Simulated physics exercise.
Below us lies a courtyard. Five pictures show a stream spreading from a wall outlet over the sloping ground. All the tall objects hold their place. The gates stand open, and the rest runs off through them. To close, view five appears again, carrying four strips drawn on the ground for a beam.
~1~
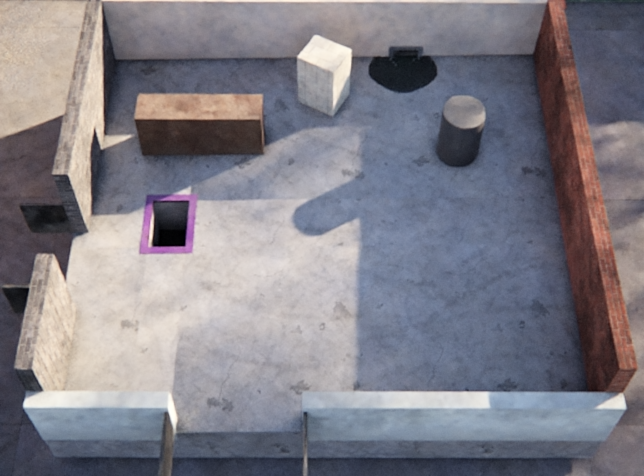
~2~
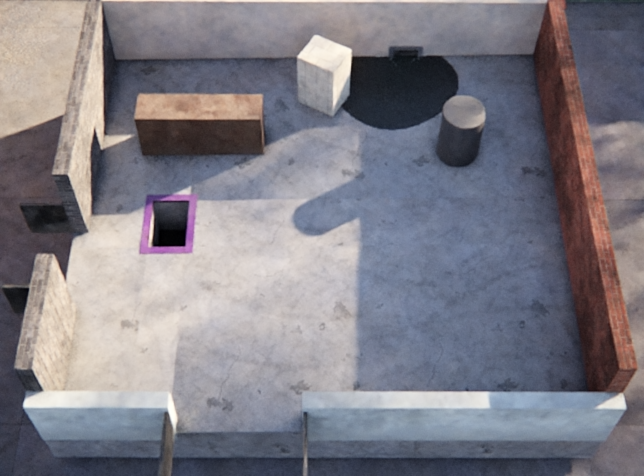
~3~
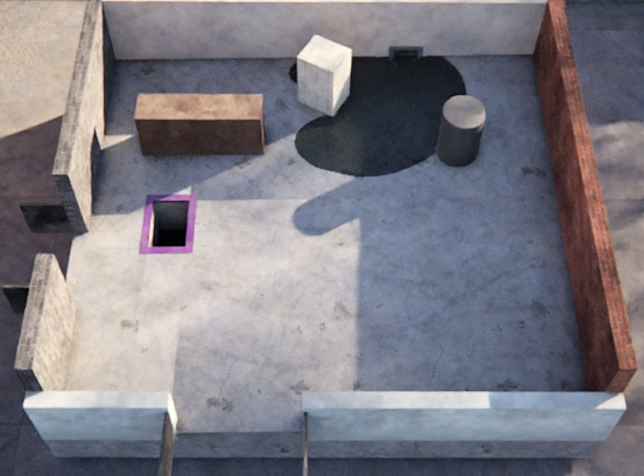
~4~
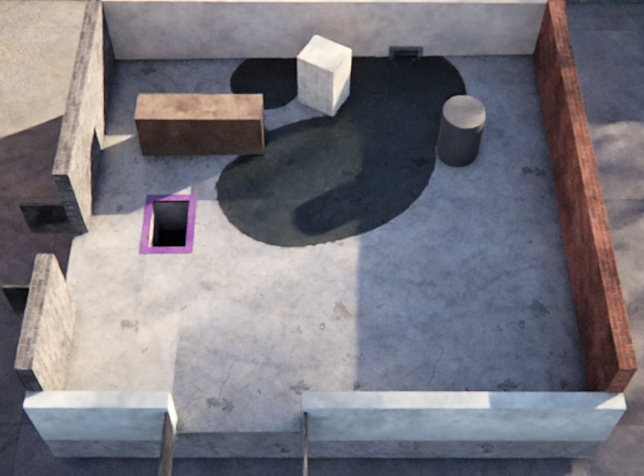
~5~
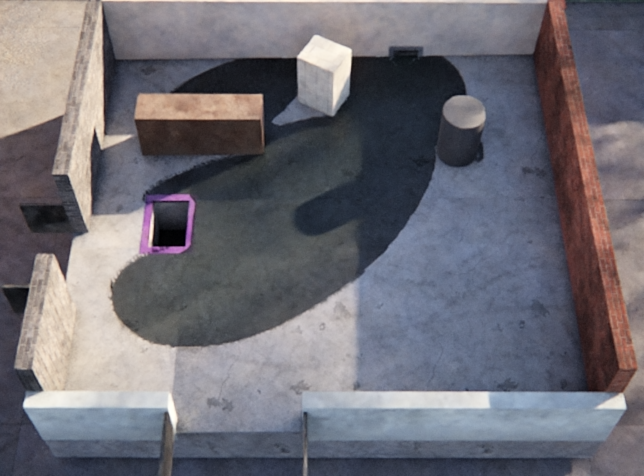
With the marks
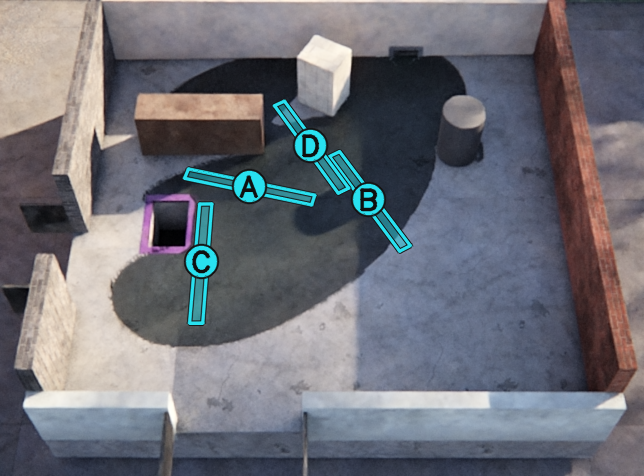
A walled concrete courtyard is seen from high above, with a reddish wall on the right, pale walls at the back and front, and gaps at the left and front. A brown block, a white block and a grey cylinder stand around a purple-rimmed drain at left. Dark water spreads from the back wall's outlet, passes around the white block, sweeps toward the lower left and reaches the drain, while the view stays still.
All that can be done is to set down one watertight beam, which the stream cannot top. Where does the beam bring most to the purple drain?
Best: B.
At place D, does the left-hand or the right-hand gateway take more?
The left gate.
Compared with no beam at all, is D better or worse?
It is worse.
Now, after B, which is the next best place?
Here it is place C.
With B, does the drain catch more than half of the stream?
No.
On the marked copy, A from (186, 173) to (313, 200); B from (334, 154) to (405, 248); C from (196, 323) to (205, 203); D from (279, 103) to (343, 190).
Choosing A, next to none of the stream goes into the purple drain, about 96 % out by the gates.
Choosing B, about 24 % of the stream goes into the purple drain, about 69 % out by the gates.
Choosing C, about 10 % of the stream goes into the purple drain, about 87 % out by the gates.
Choosing D, next to none of the stream goes into the purple drain, about 98 % out by the gates.
